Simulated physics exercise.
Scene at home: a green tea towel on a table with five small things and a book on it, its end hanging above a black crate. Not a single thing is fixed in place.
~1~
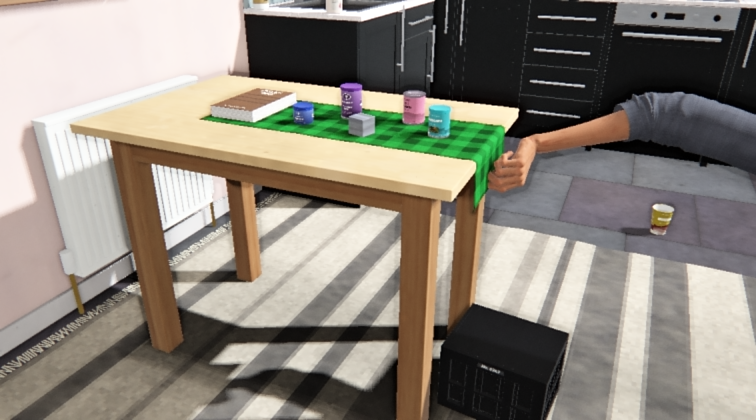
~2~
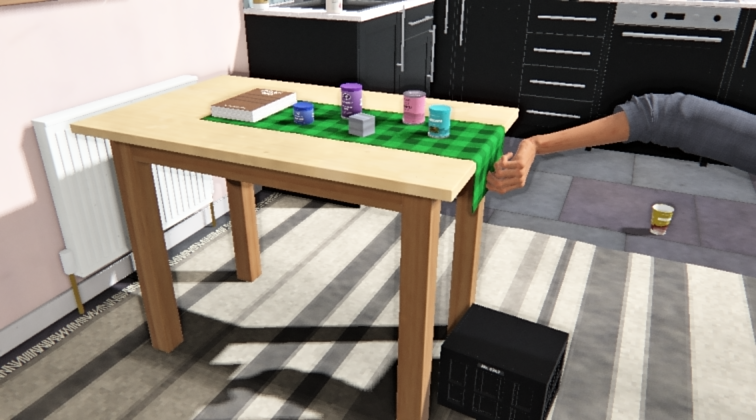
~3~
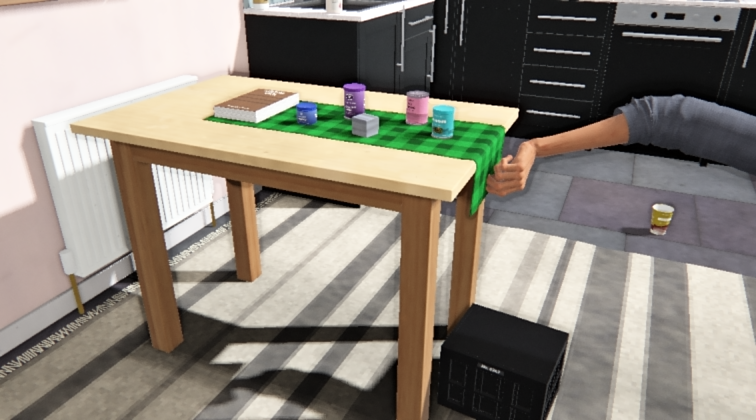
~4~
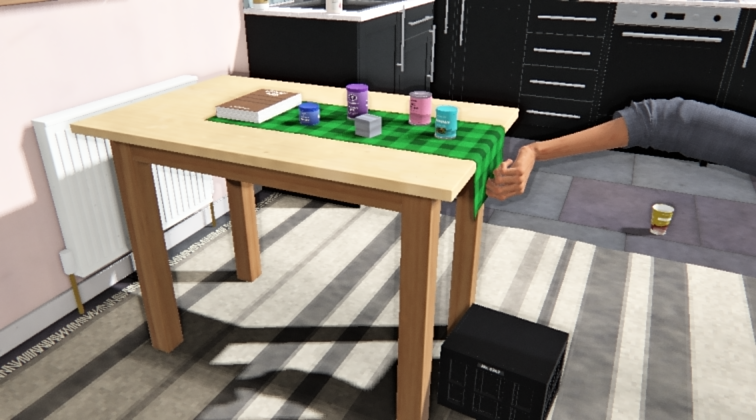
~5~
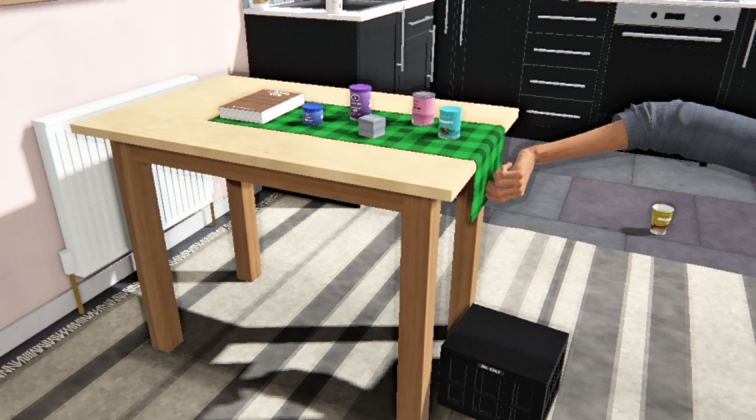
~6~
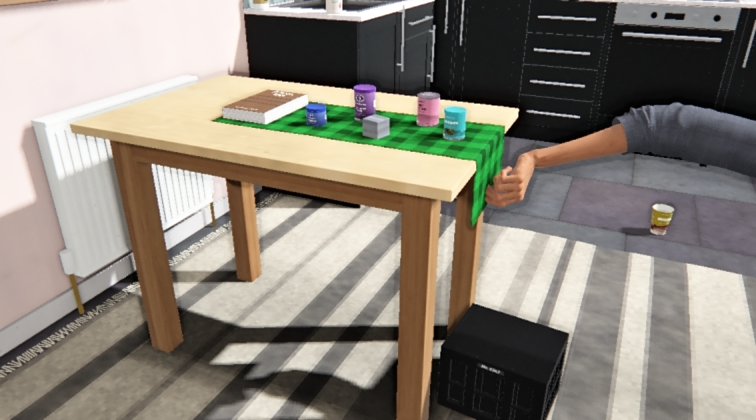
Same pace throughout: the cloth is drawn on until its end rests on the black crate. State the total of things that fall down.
It sends four things down.
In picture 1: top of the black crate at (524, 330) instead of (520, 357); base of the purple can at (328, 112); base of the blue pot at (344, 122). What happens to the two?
As for the purple can, it holds its spot; as for the blue pot, it holds its spot.
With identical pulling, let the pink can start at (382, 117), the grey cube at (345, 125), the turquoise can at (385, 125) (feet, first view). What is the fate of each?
Pink can: Off. Grey cube: Off. Turquoise can: Off.
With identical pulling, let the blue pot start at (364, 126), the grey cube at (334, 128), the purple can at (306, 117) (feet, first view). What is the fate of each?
Briefly: Blue pot drops; grey cube drops; purple can stays.
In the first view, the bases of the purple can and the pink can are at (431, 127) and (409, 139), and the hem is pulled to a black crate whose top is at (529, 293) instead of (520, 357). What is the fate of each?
The purple can goes over, the pink can tumbles off.
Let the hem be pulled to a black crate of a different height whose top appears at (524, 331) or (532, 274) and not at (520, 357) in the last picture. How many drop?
That would be 3 and 1.
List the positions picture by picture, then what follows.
In the first frame, hem (473, 213); turquoise can (440, 107); pink can (414, 93); grey cube (362, 116); purple can (351, 86); blue pot (303, 105); top of the crate (520, 357).
In the second frame, hem (472, 213); turquoise can (440, 107).
In the third frame, hem (470, 216); pink can (418, 94).
In the fourth frame, hem (474, 221); grey cube (368, 117); top of the crate (520, 357).
In the fifth frame, hem (469, 224); purple can (360, 87).
In the sixth frame, hem (470, 228); turquoise can (456, 109); pink can (429, 95); grey cube (376, 118); purple can (365, 87); blue pot (316, 106).
Early on, hem near (483, 266); turquoise can gone.
Midway, hem near (481, 314); turquoise can, pink can and grey cube gone.
Finally, hem on the crate; turquoise can, pink can, grey cube and purple can gone. Over the edge go four.
